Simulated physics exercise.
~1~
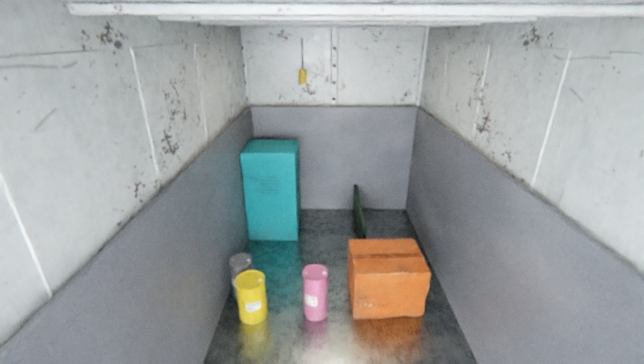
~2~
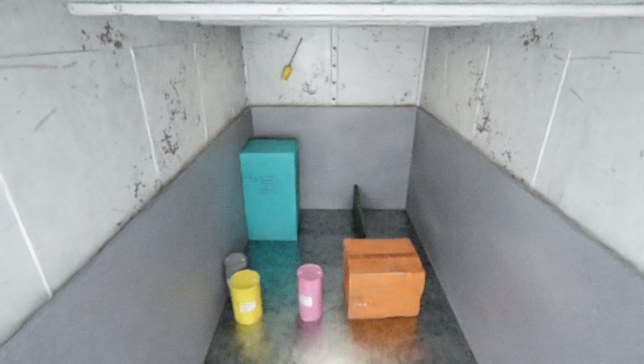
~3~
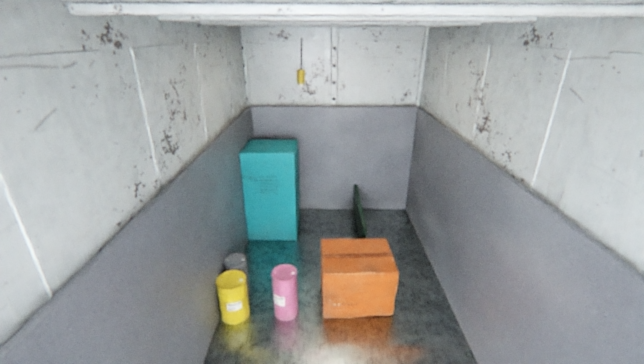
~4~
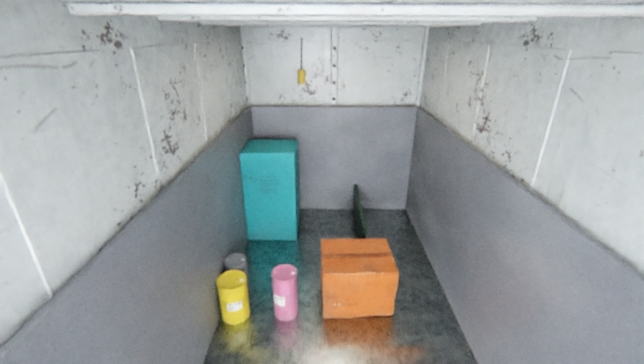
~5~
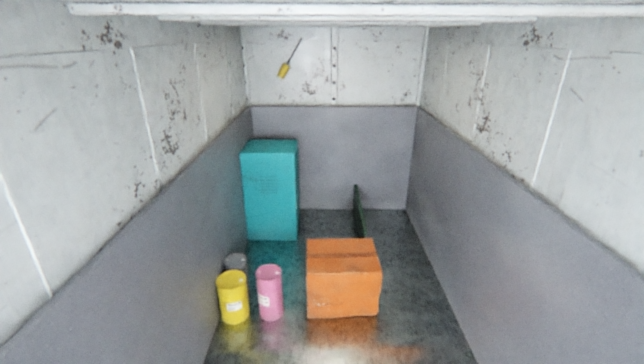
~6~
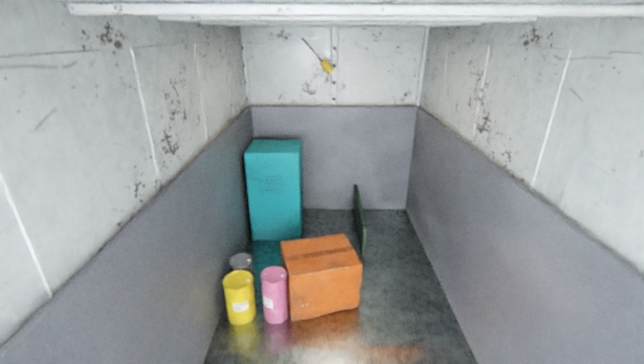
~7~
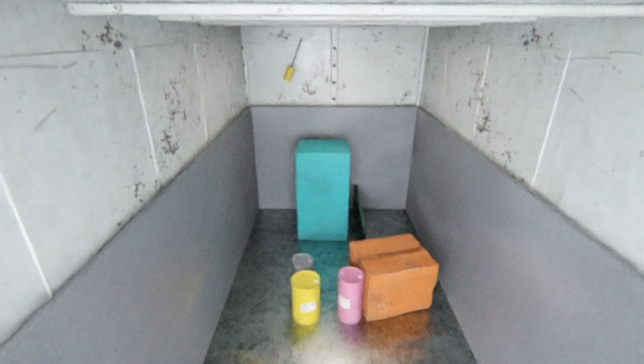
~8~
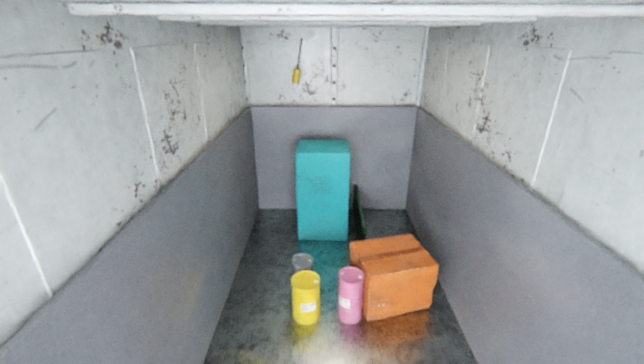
An orange box slides left across the dark floor of a van's load bay, while the yellow and pink canisters also shift left and a grey one behind them barely moves. A turquoise appliance stands still at the back, and a lamp swings on its cord above. After a brief pause, the box and the pink canister slide farther left, and the box ends up close beside the canisters. Then everything shifts right, the appliance included. At the end, the appliance and the three canisters stand upright, right of where they began, with the box near its starting place.
